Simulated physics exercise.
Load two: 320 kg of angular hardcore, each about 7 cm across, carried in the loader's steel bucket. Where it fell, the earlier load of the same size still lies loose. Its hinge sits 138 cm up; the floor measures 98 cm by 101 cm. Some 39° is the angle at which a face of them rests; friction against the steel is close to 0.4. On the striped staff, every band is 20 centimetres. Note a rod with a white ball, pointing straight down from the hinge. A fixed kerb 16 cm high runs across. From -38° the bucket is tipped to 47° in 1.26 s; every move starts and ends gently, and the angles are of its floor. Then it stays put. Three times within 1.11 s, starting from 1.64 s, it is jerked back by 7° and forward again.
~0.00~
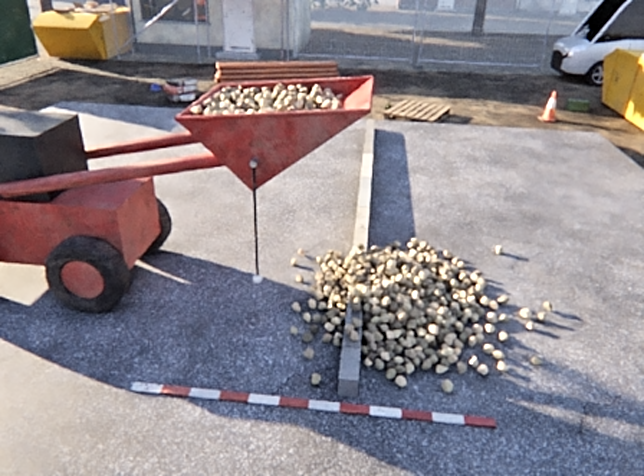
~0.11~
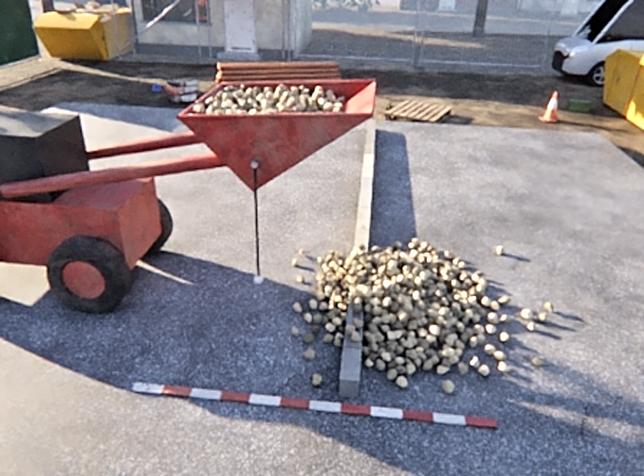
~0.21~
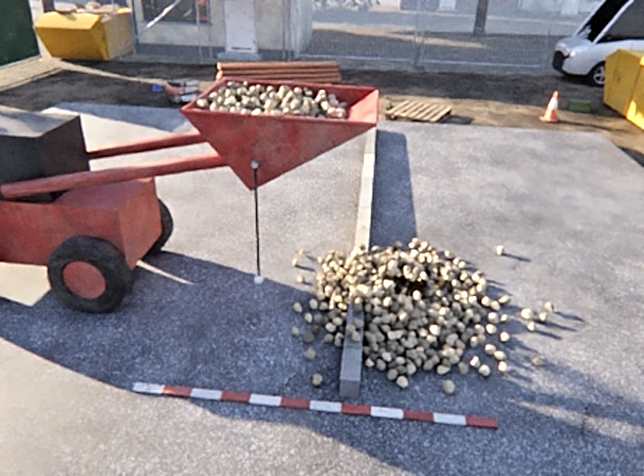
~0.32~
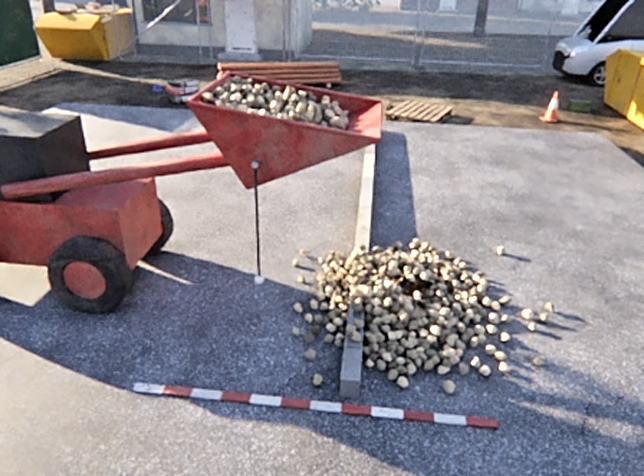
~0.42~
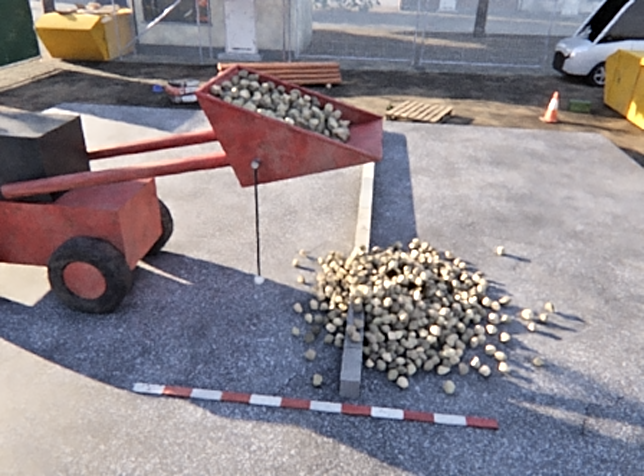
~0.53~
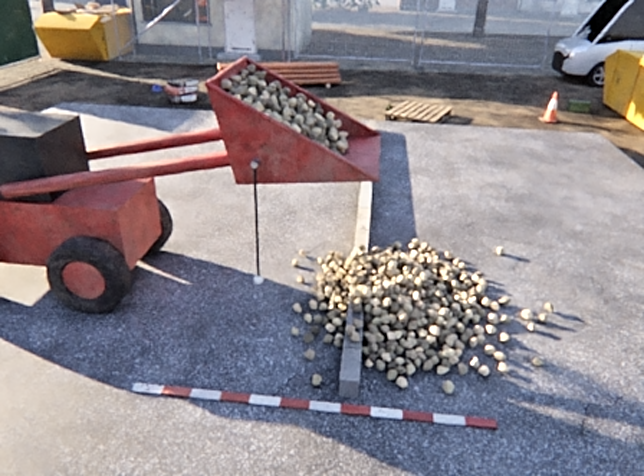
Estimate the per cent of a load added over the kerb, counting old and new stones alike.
Roughly 58 per cent of a load is added.
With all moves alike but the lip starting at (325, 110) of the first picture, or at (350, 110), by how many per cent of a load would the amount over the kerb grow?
15 % and 30 %.
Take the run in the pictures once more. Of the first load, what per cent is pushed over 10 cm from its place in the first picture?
Near 5 per cent, I reckon.
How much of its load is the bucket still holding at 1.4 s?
Close to 55 in a hundred.
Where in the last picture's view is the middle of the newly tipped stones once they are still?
Centre at roughly (373, 284).
After 0.9 s the floor is at 33°; in per cent of one load, 100 in the bucket, 15 on this side of the kerb, 85 over the kerb; the foremost stones are at (524, 310).
After 1.4 s the floor is at 47°; in per cent of one load, 53 in the bucket, 55 on this side of the kerb, 92 over the kerb; the foremost stones are at (524, 310).
After 3.2 s the floor is at 47°; in per cent of one load, 0 in the bucket, 56 on this side of the kerb, 144 over the kerb; the foremost stones are at (524, 309).
After 5.8 s the floor is at 47°; in per cent of one load, 0 in the bucket, 56 on this side of the kerb, 144 over the kerb; the foremost stones are at (524, 309). Net gain over the kerb, 58.
